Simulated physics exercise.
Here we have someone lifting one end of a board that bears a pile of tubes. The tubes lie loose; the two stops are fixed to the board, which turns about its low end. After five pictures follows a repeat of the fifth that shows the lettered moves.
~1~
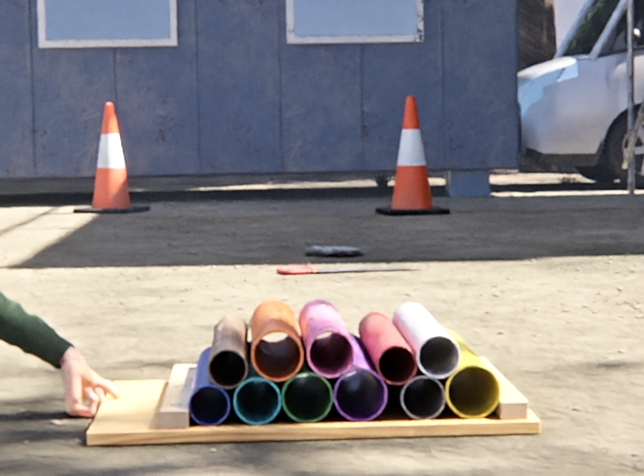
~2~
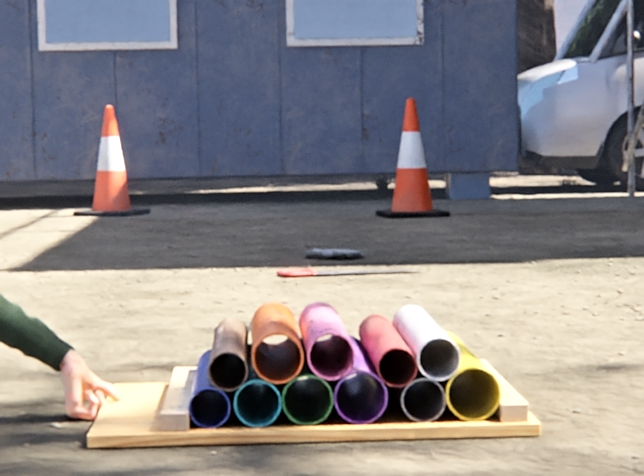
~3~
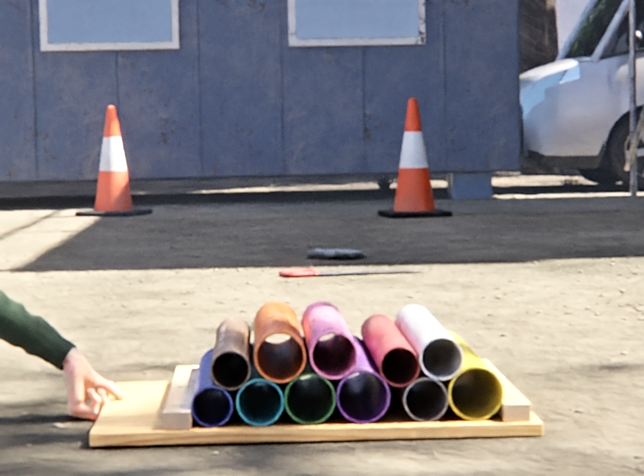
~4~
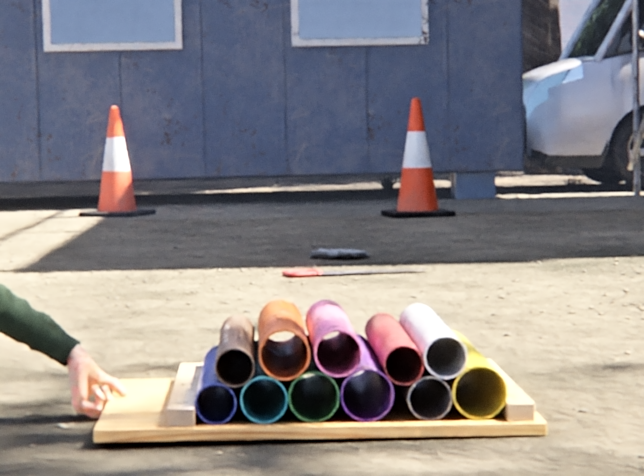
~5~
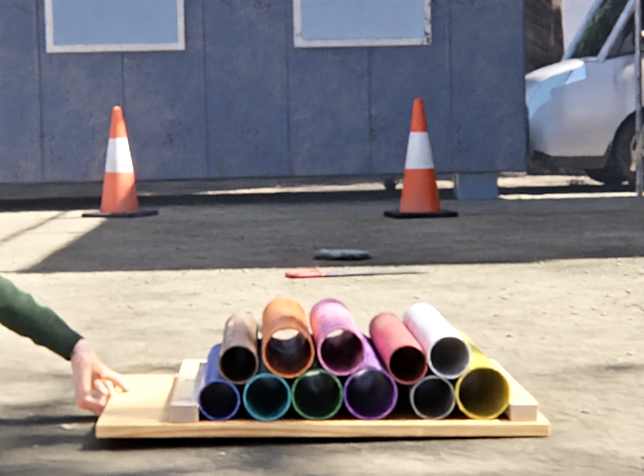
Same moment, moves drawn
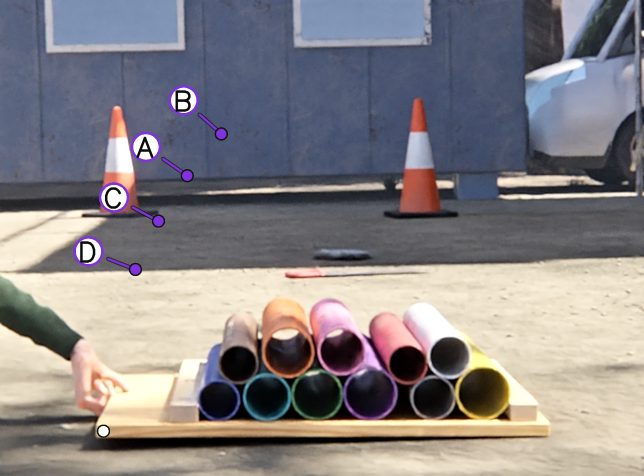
A hand at the left slightly raises one end of a board bearing stacked, colourful tubes.
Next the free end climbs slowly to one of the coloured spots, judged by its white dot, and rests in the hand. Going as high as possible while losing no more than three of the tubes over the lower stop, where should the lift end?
The highest mark that will do is C.
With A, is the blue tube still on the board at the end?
Yes, with A.
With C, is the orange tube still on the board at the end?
Yes, with C.
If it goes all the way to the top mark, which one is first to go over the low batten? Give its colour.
First is the white one.
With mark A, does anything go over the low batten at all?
At A: Yes.
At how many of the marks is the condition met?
The number is two.
On the copy, A at (187, 176); B at (221, 134); C at (158, 221); D at (136, 269); the white dot at (104, 431).
On C. First, board at 18°.
Then, board at 30°.
Finally, board at 30°, two over the low batten (red, white).
By contrast, A four over the low batten (red, white, orange, pink); B six over the low batten; D none over the low batten.
